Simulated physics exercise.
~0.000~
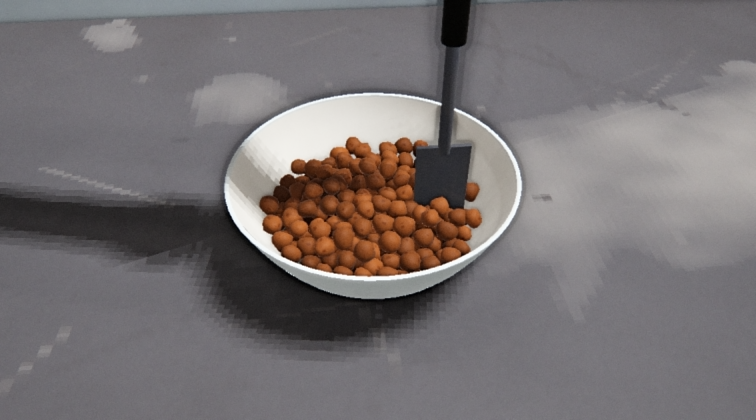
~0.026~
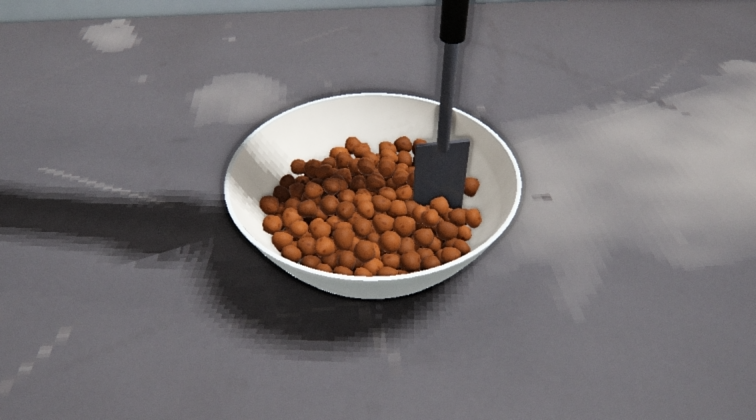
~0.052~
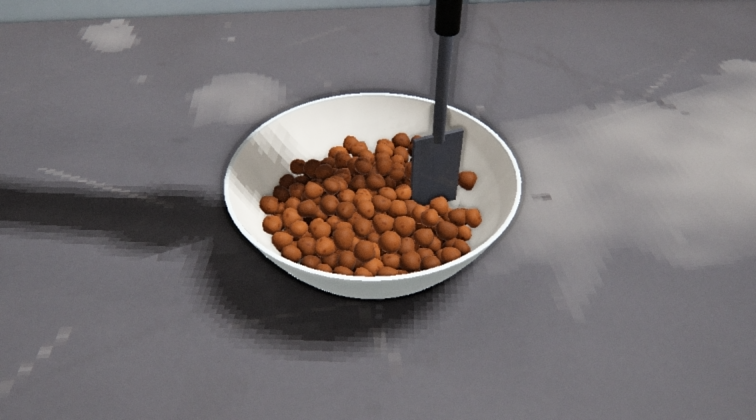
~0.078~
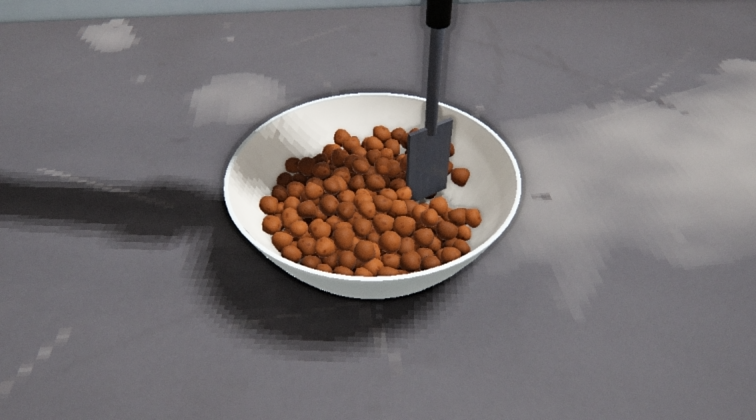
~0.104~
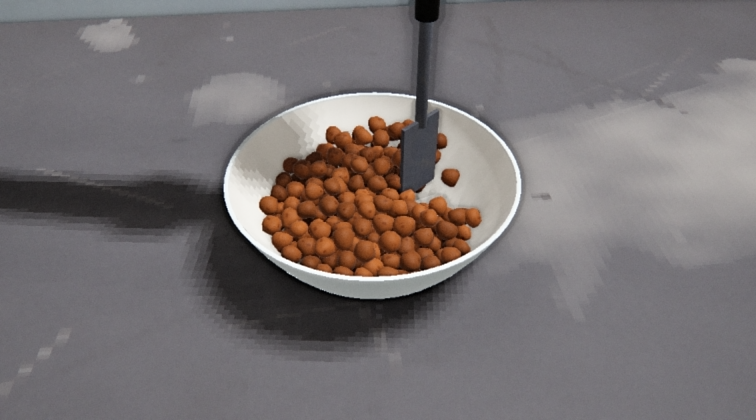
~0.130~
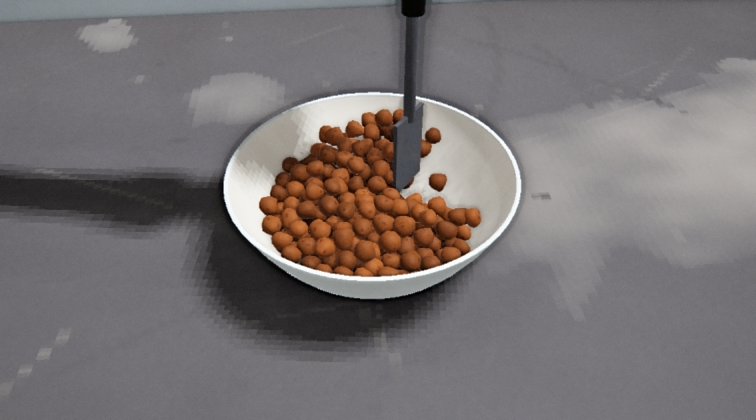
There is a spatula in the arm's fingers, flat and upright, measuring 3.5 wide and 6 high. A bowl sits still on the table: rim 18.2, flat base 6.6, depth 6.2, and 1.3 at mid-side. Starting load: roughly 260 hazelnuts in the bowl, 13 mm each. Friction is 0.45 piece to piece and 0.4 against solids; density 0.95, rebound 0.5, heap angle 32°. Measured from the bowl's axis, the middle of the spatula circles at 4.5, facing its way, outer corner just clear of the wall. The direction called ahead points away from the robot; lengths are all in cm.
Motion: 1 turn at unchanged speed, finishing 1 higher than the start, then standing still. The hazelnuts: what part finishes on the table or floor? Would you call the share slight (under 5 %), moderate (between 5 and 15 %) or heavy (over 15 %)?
I would call it moderate.
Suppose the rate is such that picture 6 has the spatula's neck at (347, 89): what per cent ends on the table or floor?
I'd say near 30 per cent.
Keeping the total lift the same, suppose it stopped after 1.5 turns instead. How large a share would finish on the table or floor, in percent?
About 15 per cent.
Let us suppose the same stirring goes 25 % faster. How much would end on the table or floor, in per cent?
In that case, close to 15 in a hundred.
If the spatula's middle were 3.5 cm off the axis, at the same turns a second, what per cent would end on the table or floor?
In that case roughly 0 per cent.
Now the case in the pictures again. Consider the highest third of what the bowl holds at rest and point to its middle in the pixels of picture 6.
The centre sits around (420, 163) in the last picture.
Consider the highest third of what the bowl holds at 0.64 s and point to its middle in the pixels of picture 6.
I'd say about (447, 216).
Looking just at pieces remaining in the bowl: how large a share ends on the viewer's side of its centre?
Around 35 per cent of what the bowl keeps.
After 0.39 s, 171° round, highest piece 8 above the table; 256 in the bowl, 1 on the table or floor, 3 in flight or on the tool.
After 0.64 s, 291° round, highest piece 8 above the table; 244 in the bowl, 12 on the table or floor, 4 in flight or on the tool.
After 0.97 s, 0° round, highest piece 7 above the table; 234 in the bowl, 26 on the table or floor.
After 1.67 s, 0° round, highest piece 7 above the table; 234 in the bowl, 26 on the table or floor.
At rest, 234 in the bowl, 26 on the table or floor. That is 10 % on the table or floor.
